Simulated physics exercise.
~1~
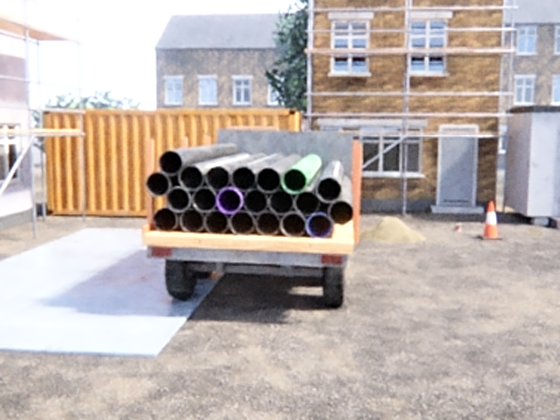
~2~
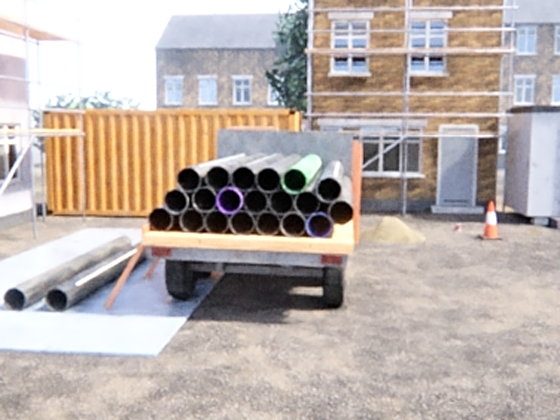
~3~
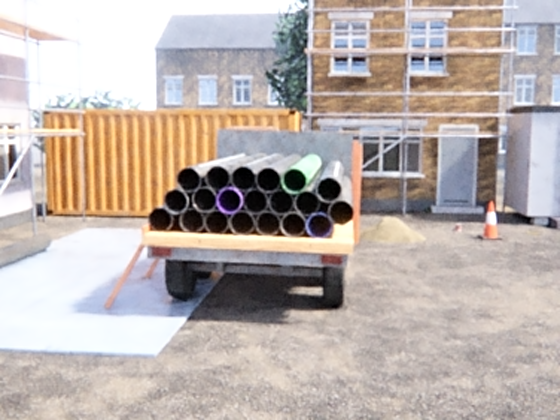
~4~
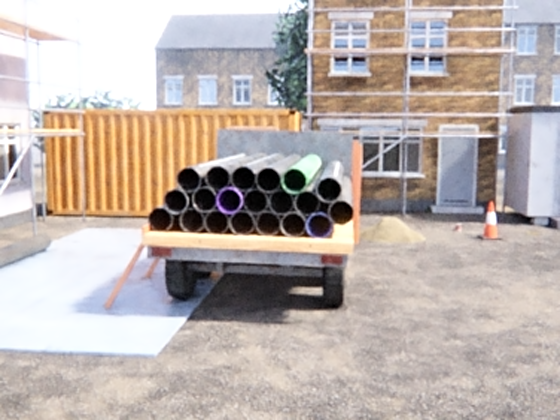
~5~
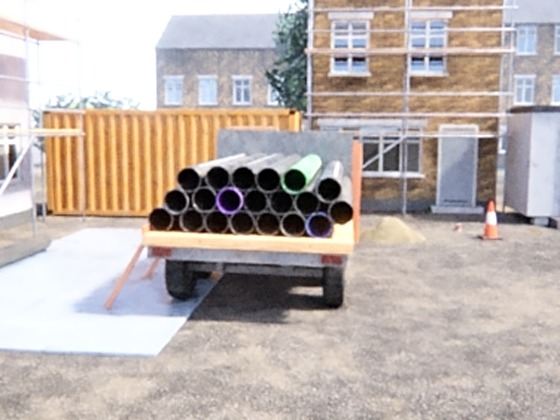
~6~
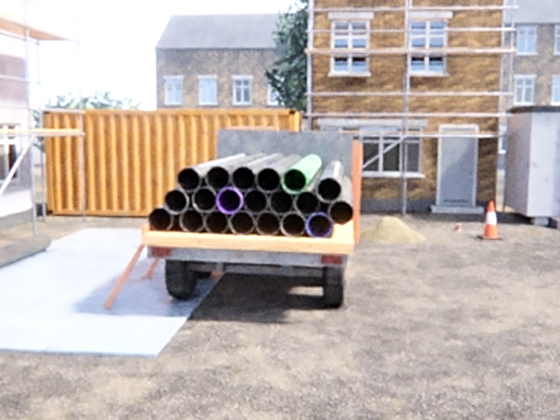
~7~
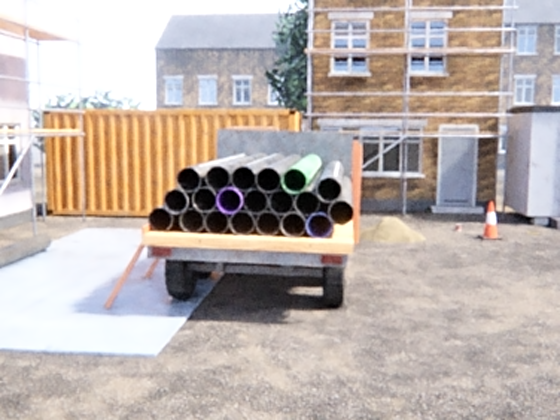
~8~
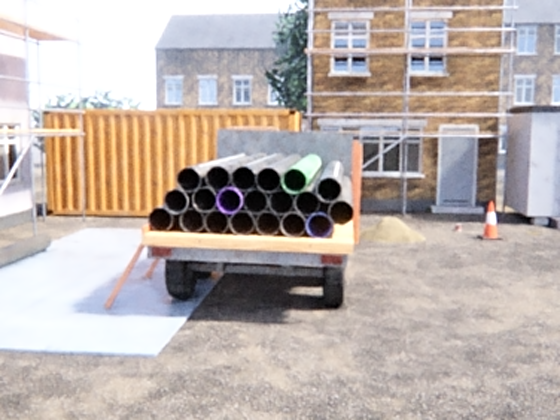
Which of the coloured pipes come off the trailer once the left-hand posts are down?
None of them do. The purple, blue and green pipes all stay on the trailer.
